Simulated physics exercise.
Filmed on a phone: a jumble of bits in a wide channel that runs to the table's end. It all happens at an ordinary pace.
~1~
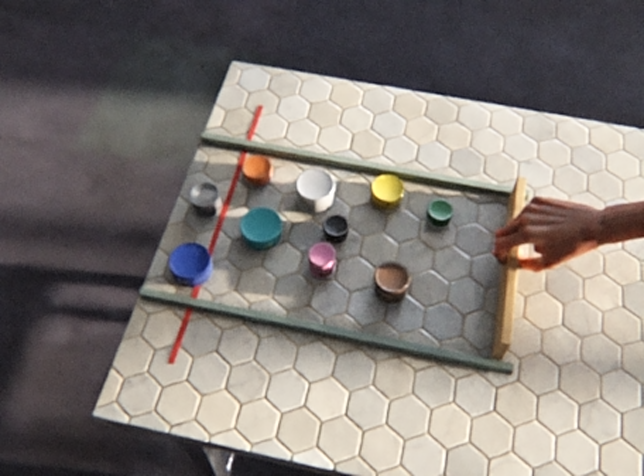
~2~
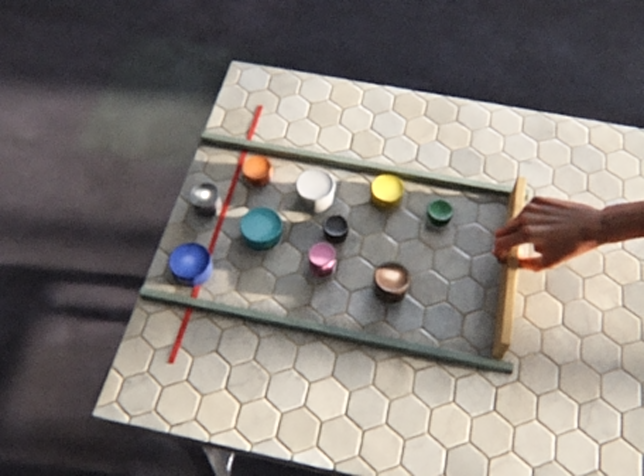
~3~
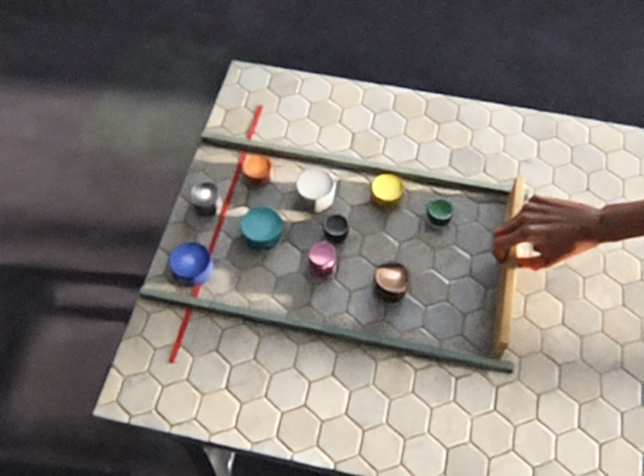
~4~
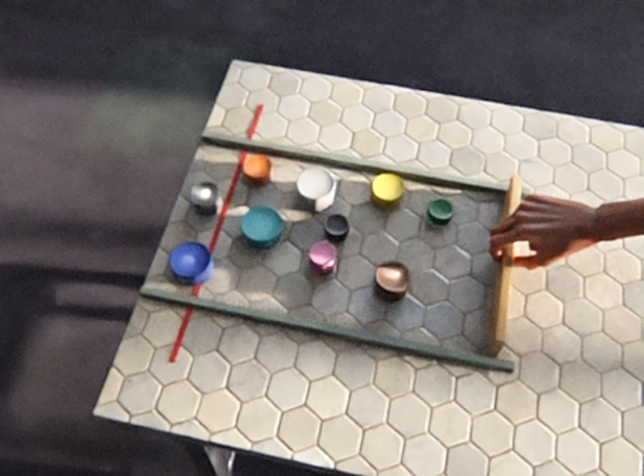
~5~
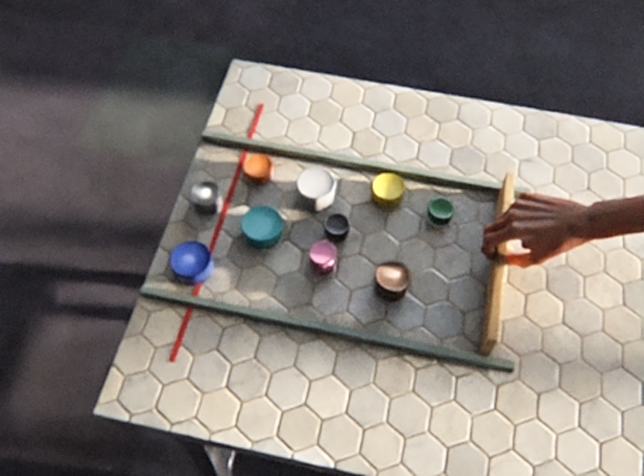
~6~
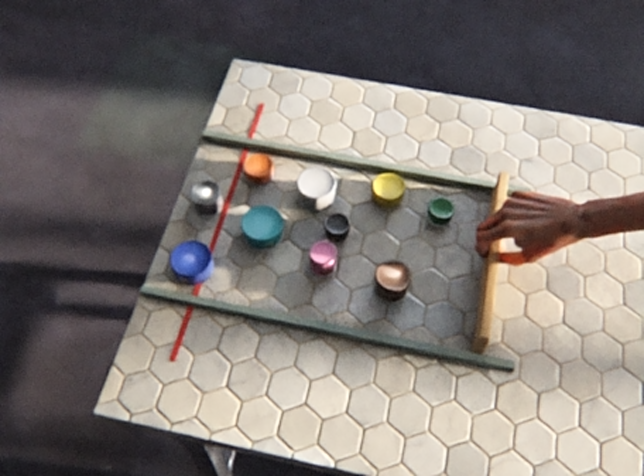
A pale table covered in hexagonal tiles, seen from above at a slant against a dark floor, holds a wide channel between two green rails. Small round containers sit scattered inside, with blue, grey, orange and teal ones at the left near a red tape line, and white, black, pink, yellow, brown and green ones farther right. A hand at the right slides a wooden board slightly left, while the containers and the view stay still.
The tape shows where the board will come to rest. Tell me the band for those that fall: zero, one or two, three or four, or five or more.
As it turns out, the number that fall off is one or two.
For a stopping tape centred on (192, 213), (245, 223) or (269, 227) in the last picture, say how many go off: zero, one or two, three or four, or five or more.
Taking them in turn, more than four; none; zero.
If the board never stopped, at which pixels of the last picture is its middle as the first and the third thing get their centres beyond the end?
First at (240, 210), next at (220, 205).
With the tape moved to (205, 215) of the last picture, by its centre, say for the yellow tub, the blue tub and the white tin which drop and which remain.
The yellow tub does not fall, the blue tub goes over, the white tin goes over.
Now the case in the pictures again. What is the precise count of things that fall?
Exactly 1.
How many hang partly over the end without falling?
Overhanging: 4.
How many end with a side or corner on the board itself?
5 of them.
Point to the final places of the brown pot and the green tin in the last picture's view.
The brown pot stops around (190, 251); the green tin around (221, 179).
Soon after, none off yet; grey pot at rest near (207, 199); blue tub at rest near (192, 263); orange tin at rest near (259, 170).
After that, none off yet; grey pot at rest near (207, 199); blue tub at rest near (192, 263); orange tin displaced a little near (249, 166).
In the end, the number that fall off is one or two; gone, grey pot.
